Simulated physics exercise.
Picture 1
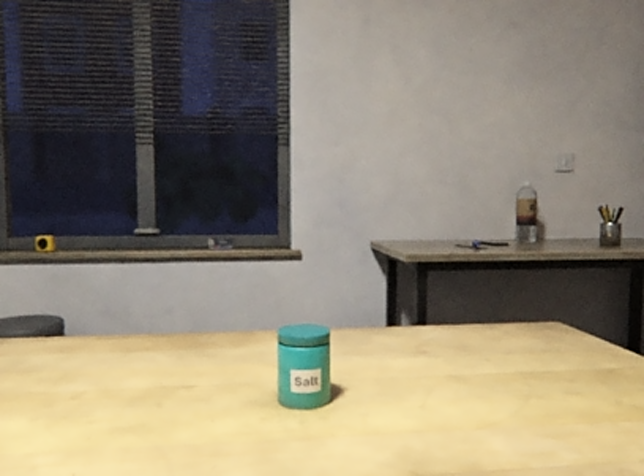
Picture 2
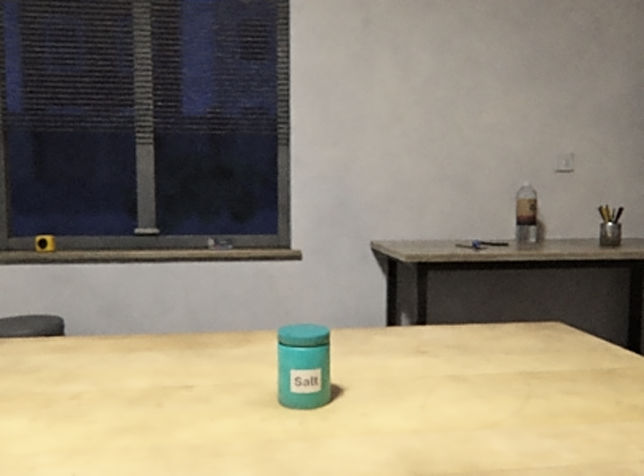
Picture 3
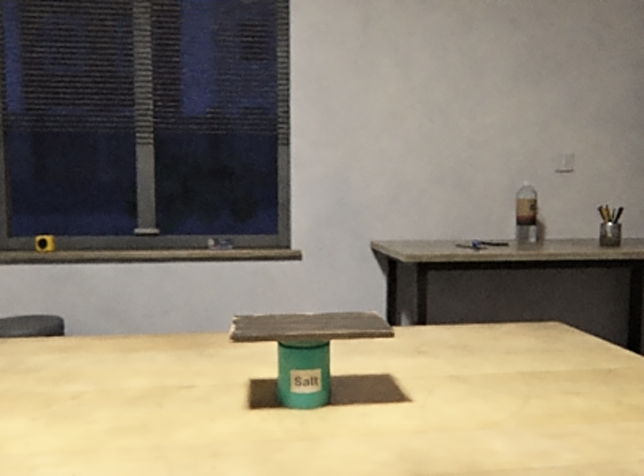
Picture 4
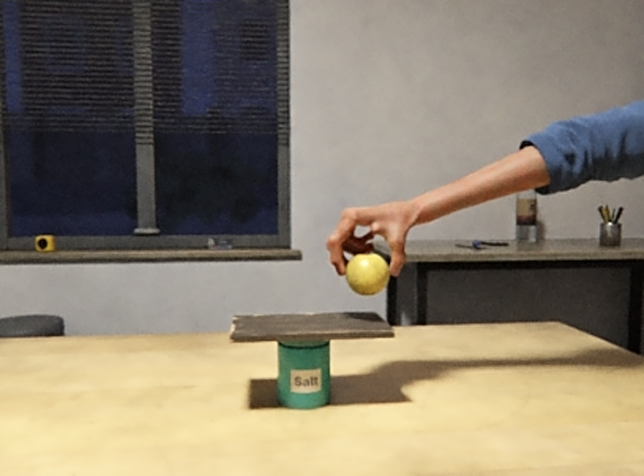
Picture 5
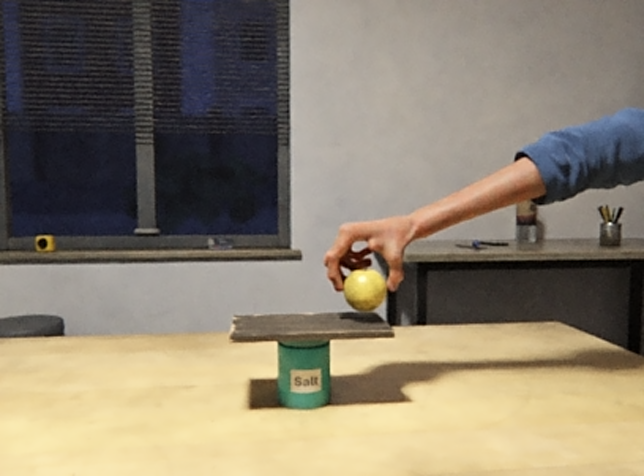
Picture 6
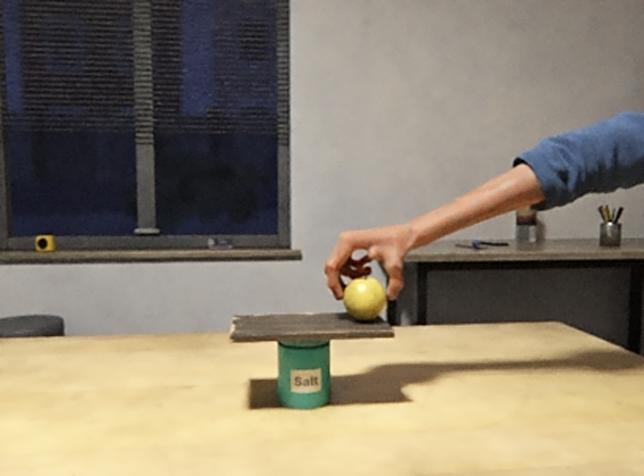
A dark board appears flat across the top of a green salt container on a table, then a hand reaches in from the right and lowers a yellow apple onto the board's right side, still holding it.
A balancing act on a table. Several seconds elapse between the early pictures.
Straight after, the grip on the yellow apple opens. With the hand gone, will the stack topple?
Yes, fails to stand.
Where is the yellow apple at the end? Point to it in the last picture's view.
Close to pixel (398, 374).
Then, 0.40 s on from there, yellow apple now fallen; black board turned 39° from how it was put.
Then, 0.50 s on from there, black board turned 63° from how it was put.
Then, 0.60 s on from there, black board turned 69° from how it was put.
Then, 1.30 s on from there, black board turned 57° from how it was put.
In the end, fallen, yellow apple; toppled in the stack, black board; turquoise jar unmoved. At the end, from the last picture's camera, yellow apple near (398, 374). The stack comes apart.
